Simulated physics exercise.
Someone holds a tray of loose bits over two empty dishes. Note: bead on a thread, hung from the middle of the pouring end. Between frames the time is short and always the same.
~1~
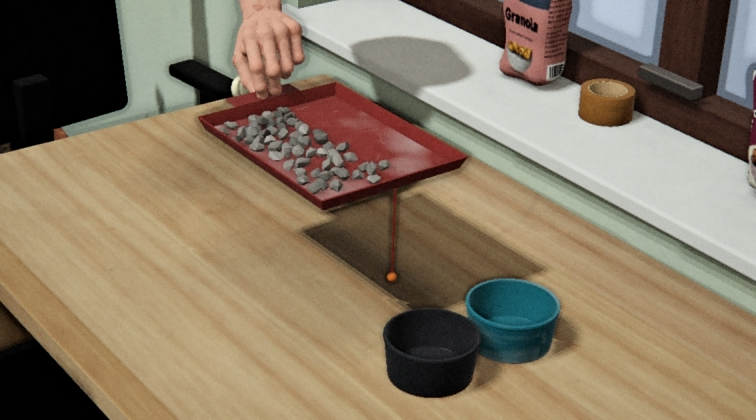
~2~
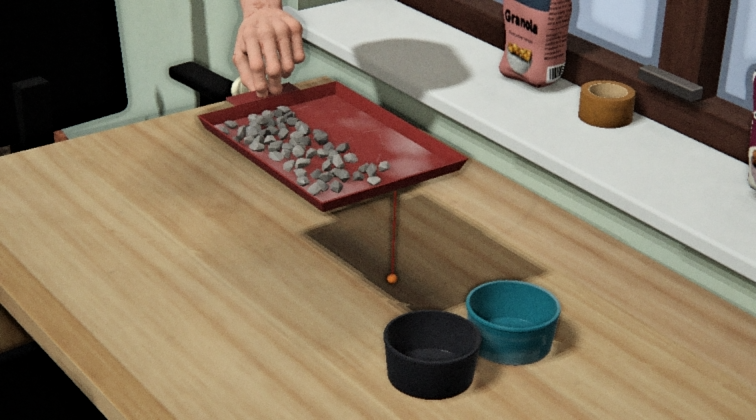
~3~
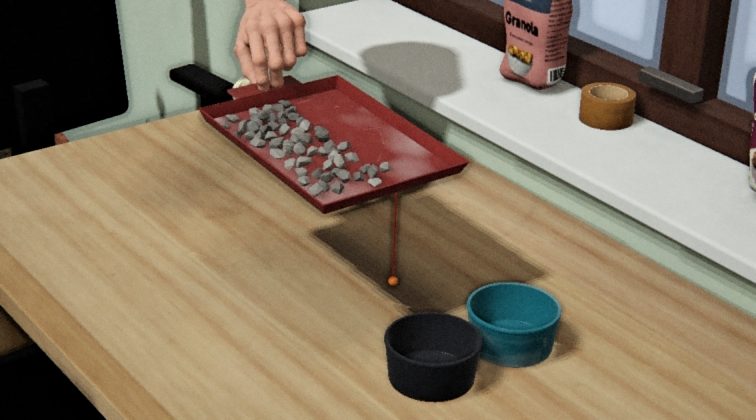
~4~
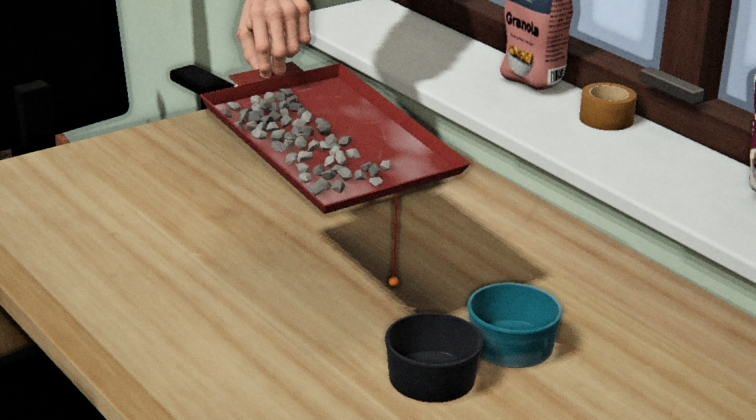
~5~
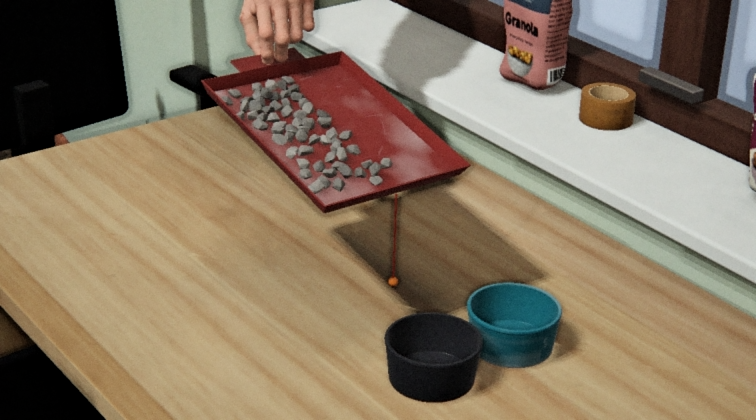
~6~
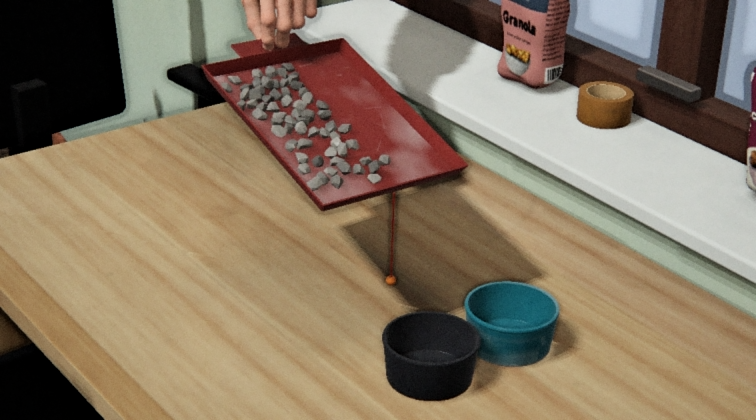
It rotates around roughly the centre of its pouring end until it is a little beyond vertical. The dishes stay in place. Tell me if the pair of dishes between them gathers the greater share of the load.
They do not.
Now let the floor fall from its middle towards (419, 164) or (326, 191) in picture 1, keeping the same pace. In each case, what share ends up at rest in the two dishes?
First case about 0 percent; second case about 0 percent.
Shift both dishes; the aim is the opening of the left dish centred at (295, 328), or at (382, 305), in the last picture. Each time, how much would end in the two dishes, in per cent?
In the first position around 20 percent, in the second around 60 percent.
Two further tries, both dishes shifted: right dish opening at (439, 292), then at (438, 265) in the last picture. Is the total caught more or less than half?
Together the dishes get beyond half first, then less than a half.
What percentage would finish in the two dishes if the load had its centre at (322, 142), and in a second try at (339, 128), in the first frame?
Shares in turn: 20 % and 30 %.
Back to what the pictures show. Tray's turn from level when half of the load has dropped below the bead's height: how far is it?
Approx. 85° from level.
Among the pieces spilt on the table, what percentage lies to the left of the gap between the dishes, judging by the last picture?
Close to 80 %.
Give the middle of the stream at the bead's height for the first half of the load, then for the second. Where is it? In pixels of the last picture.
First around (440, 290), afterwards around (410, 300).
Shortly afterwards, tray tipped steeply; the bulk on the tray; a little in the air.
Next, tray tipped past a quarter turn; a little on the tray; a little in the left dish; a little in the right dish; near half outside both; near a quarter in the air.
Some moments later, tray tipped past a quarter turn; a little in the left dish; a little in the right dish; the bulk outside both.
In the end, tray tipped past a quarter turn; a little in the left dish; a little in the right dish; the bulk outside both.
